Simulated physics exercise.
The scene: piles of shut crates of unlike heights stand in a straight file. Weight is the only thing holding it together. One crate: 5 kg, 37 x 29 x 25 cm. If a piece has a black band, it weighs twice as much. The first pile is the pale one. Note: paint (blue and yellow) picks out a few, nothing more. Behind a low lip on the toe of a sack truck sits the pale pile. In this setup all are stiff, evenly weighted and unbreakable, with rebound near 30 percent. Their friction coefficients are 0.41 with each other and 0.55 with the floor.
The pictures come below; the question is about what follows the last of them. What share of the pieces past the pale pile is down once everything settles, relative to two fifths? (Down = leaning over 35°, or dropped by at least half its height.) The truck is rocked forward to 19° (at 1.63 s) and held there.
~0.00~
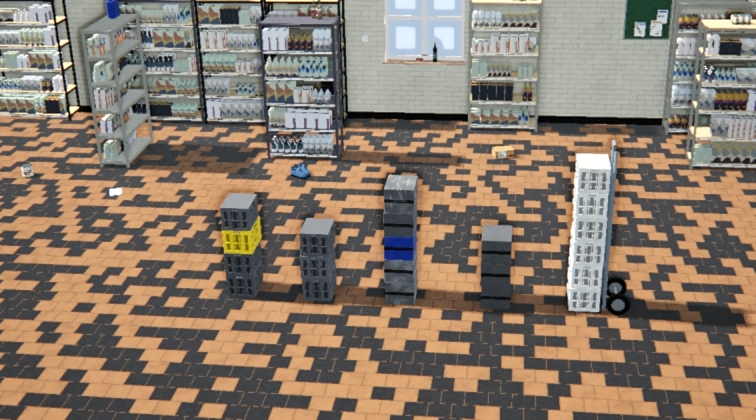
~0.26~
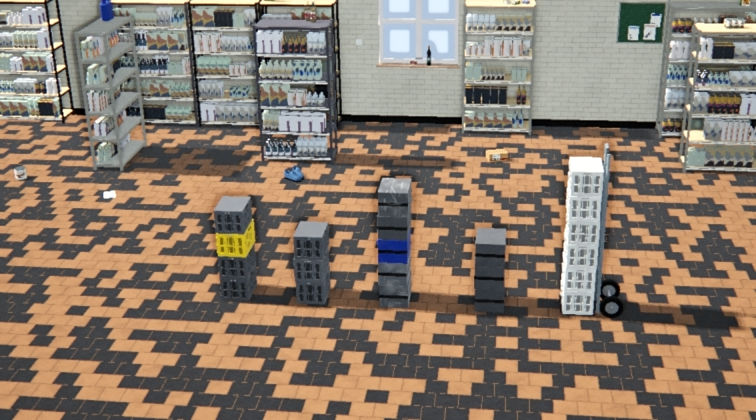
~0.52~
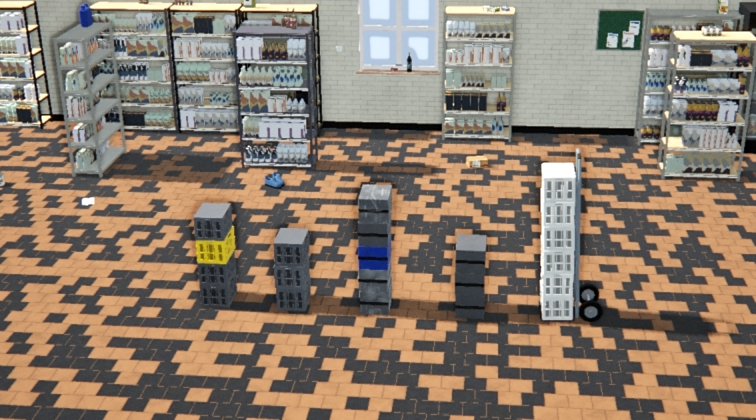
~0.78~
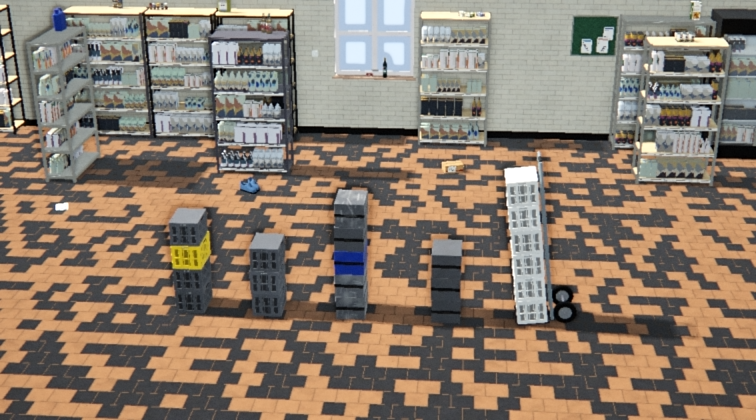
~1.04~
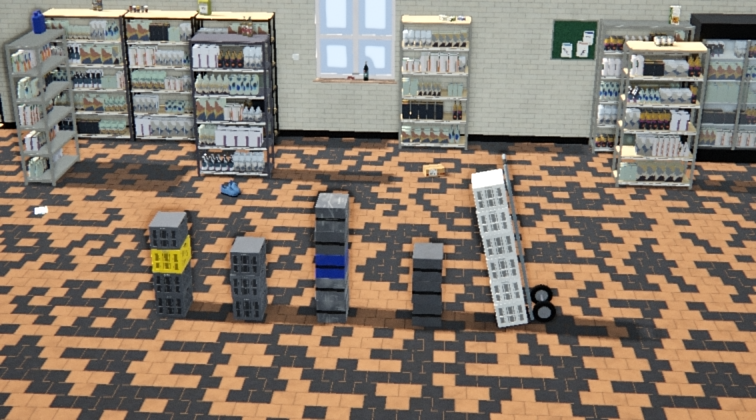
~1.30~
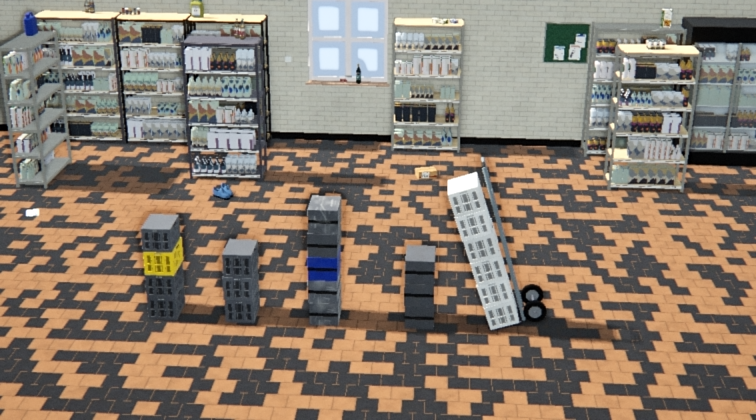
The share down is smaller than two fifths.
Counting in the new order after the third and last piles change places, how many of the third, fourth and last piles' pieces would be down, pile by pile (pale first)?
Down tally in the new order: Third = 0, fourth = 0, last = 0.
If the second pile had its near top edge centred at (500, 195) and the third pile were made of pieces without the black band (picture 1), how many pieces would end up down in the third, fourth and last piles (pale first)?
Pile by pile that makes third 4, fourth 2, last 3.
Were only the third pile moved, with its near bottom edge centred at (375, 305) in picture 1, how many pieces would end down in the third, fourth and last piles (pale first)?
Per pile - third: 0, fourth: 0, last: 0.
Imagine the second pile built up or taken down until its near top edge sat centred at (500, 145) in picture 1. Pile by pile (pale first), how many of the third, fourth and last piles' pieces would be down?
Third 0, fourth 0, last 0.
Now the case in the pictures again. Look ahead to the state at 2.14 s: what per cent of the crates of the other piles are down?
0 percent by then.
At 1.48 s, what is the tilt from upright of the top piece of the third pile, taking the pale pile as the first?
0° from upright.
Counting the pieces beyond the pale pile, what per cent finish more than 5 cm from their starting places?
I get 5 %.
After 1.48 s, 0 of the pale pile down; none of the 15 other crates down.
After 1.72 s, 6 of the pale pile down; none of the 15 other crates down.
After 2.14 s, 5 of the pale pile down; none of the 15 other crates down, 2 disturbed.
At rest (3.9 s), 5 of the pale pile down; none of the 15 other crates down, 2 disturbed; blue crate unmoved; yellow crate unmoved. That is 0 per cent. As the last picture would show them, middles, blue crate near (324, 261), yellow crate near (164, 256).
